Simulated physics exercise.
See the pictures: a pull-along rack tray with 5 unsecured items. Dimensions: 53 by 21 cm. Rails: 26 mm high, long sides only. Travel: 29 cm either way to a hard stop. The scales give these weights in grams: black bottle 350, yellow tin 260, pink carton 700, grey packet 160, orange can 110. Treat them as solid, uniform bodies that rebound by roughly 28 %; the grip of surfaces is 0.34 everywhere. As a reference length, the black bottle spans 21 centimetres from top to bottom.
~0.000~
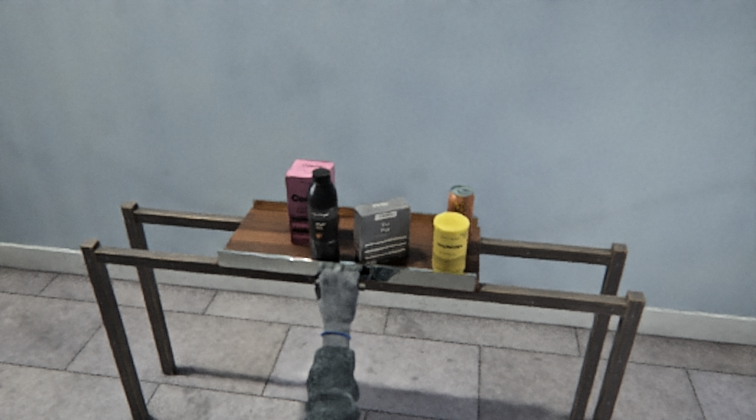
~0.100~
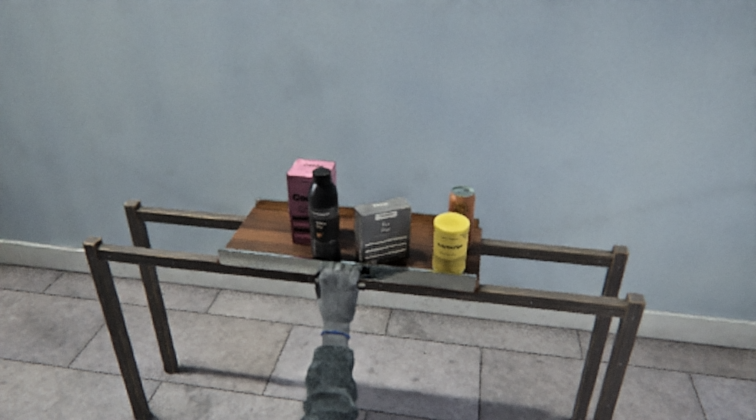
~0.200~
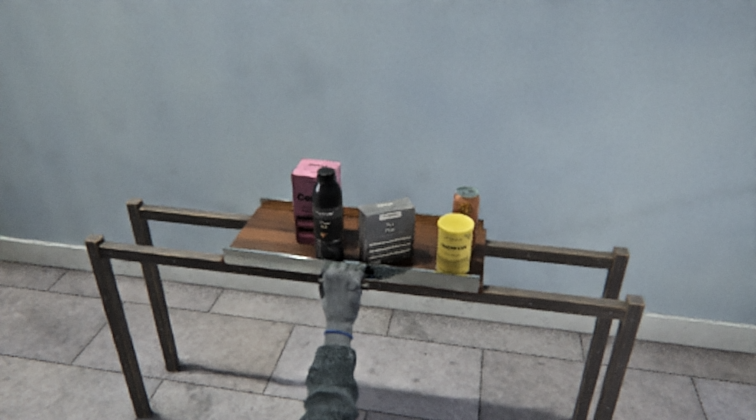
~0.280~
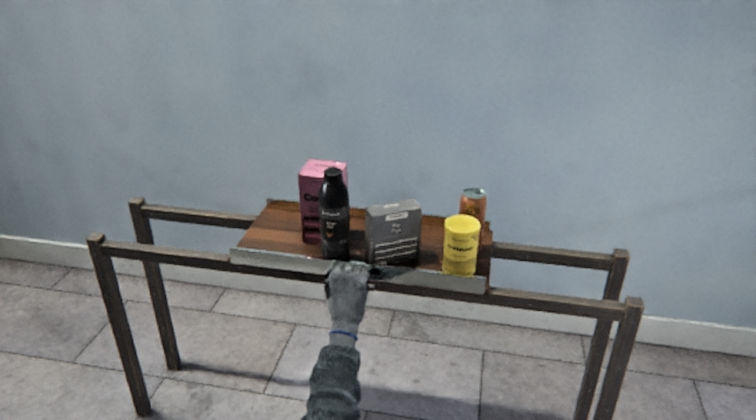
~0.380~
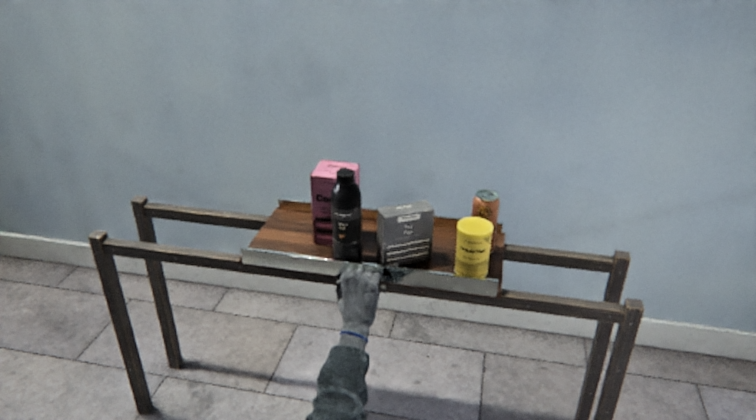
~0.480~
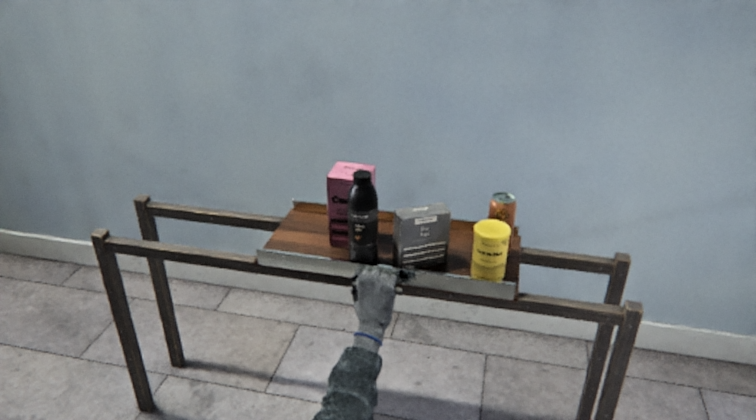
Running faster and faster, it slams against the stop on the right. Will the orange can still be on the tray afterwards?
It gets off the tray.
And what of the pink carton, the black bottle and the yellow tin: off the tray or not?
Well, the pink carton does not come off, the black bottle does come off, and the yellow tin does come off.
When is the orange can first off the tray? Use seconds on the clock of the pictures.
1.0 s, roughly.
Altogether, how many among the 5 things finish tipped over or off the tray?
3.
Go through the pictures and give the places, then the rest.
Tray midway; orange can (460, 219); black bottle (323, 218), in the first frame.
Tray midway; pink carton (314, 203); grey packet (383, 232), in the second frame.
Tray 1 cm right; black bottle (328, 217); yellow tin (454, 246), in the third frame.
Tray 3 cm right; pink carton (325, 203); grey packet (393, 233), in the fourth frame.
Tray 5 cm right; black bottle (347, 218); yellow tin (473, 249), in the fifth frame.
Tray 9 cm right; orange can (500, 227); pink carton (352, 206), in the sixth frame.
Around 1.28 s, tray 29 cm right; yellow tin and orange can now off the tray; black bottle at 24° to upright; grey packet shifted 7 cm.
Around 1.78 s, tray 29 cm right; black bottle at 47° to upright; grey packet shifted 7 cm; pink carton shifted 7 cm.
Finally (2.5 s), off the tray, black bottle, yellow tin and orange can; not toppled but over 5 cm from the start, pink carton and grey packet.
